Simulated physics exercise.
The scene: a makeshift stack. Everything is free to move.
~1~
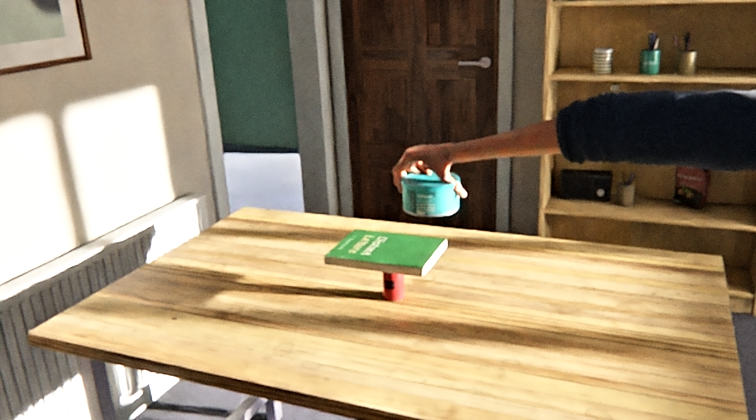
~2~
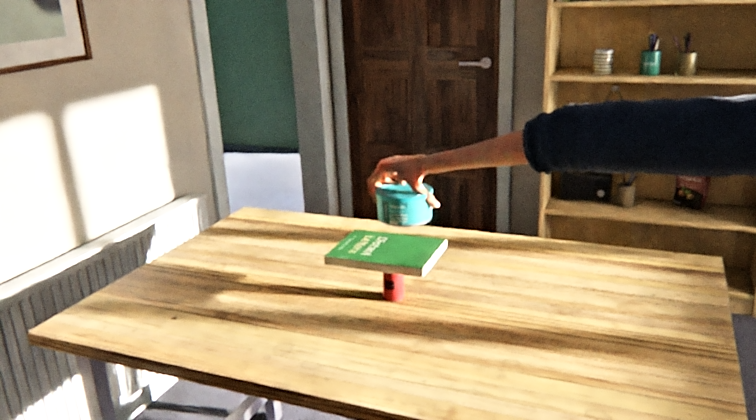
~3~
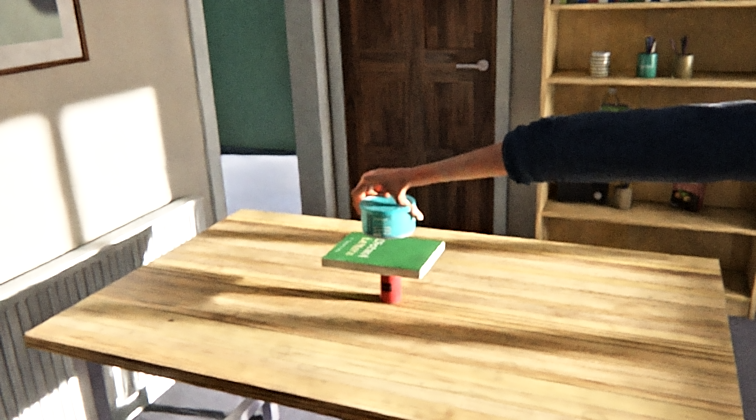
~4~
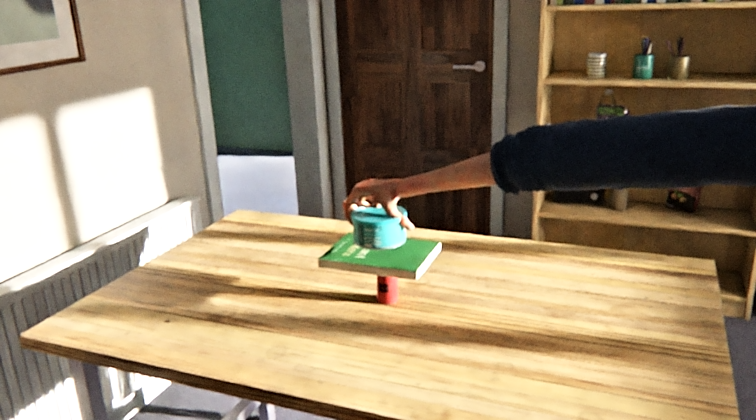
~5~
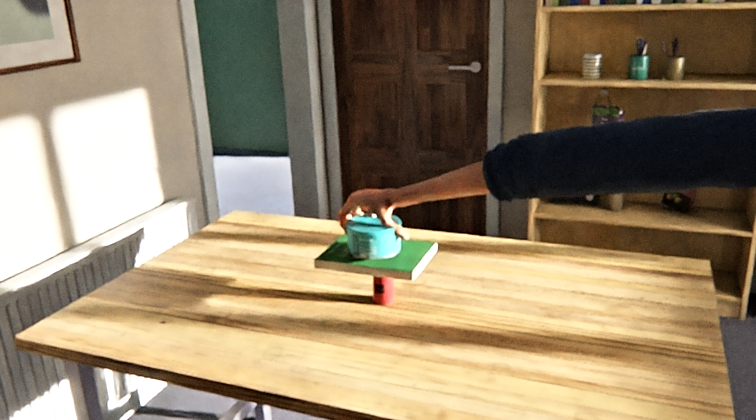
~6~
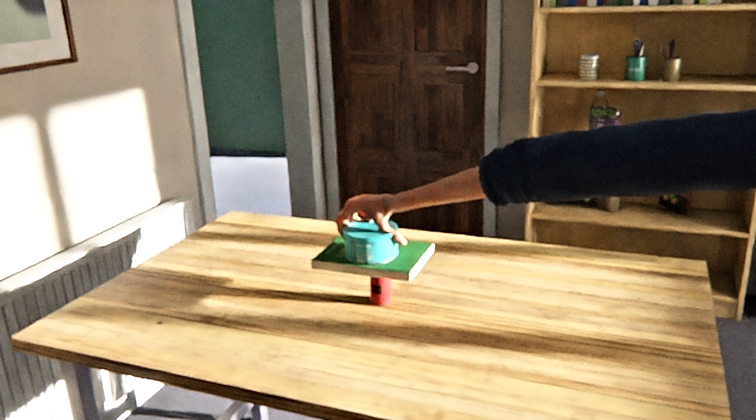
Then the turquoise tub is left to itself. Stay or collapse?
In the end the stack holds.
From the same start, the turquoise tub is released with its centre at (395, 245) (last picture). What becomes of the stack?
Then it stays up.
Then, 0.20 s later than the last frame, all is still.
Then, 0.50 s later than the last frame, turquoise tub resting near (371, 241).
When it is over, all 3 as before. End places, in pixels of the last picture, turquoise tub near (371, 241). The stack stays up.
